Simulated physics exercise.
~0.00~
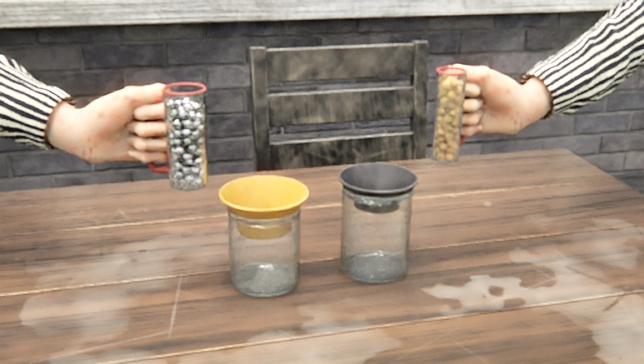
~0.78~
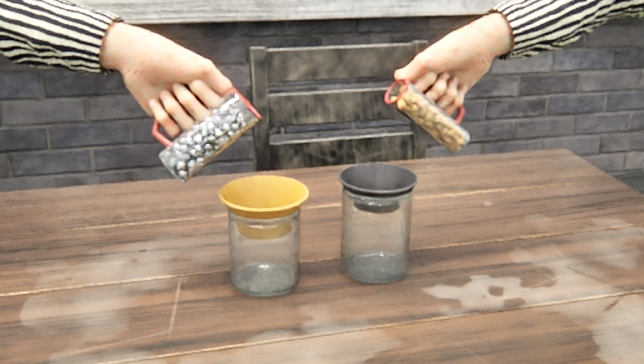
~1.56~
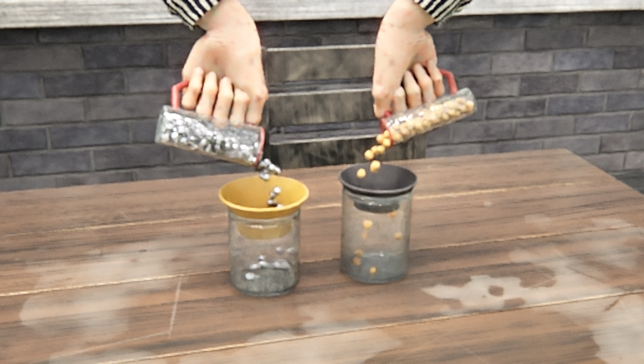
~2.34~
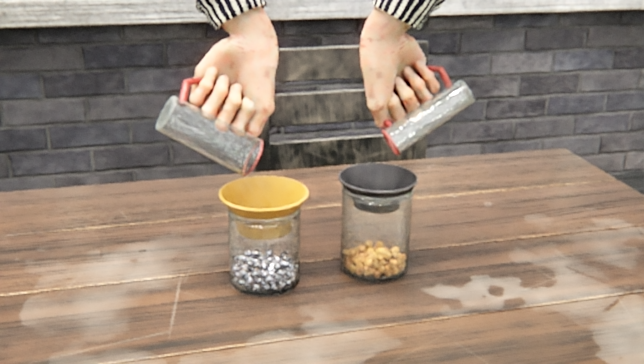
Two hands in black-and-white striped sleeves hold clear, red-handled cups above a worn wooden table, seen from slightly above and in front, with a dark chair and grey brick wall behind. The left cup holds silvery pieces, the right one golden pieces, and below stand two clear jars, the left with a yellow funnel and the right with a black one. The hands move inward and tilt the cups over the funnels. Pieces spill from both cups and drop through into the jars. Finally both cups are empty, and all the silvery and golden pieces rest in their jars.
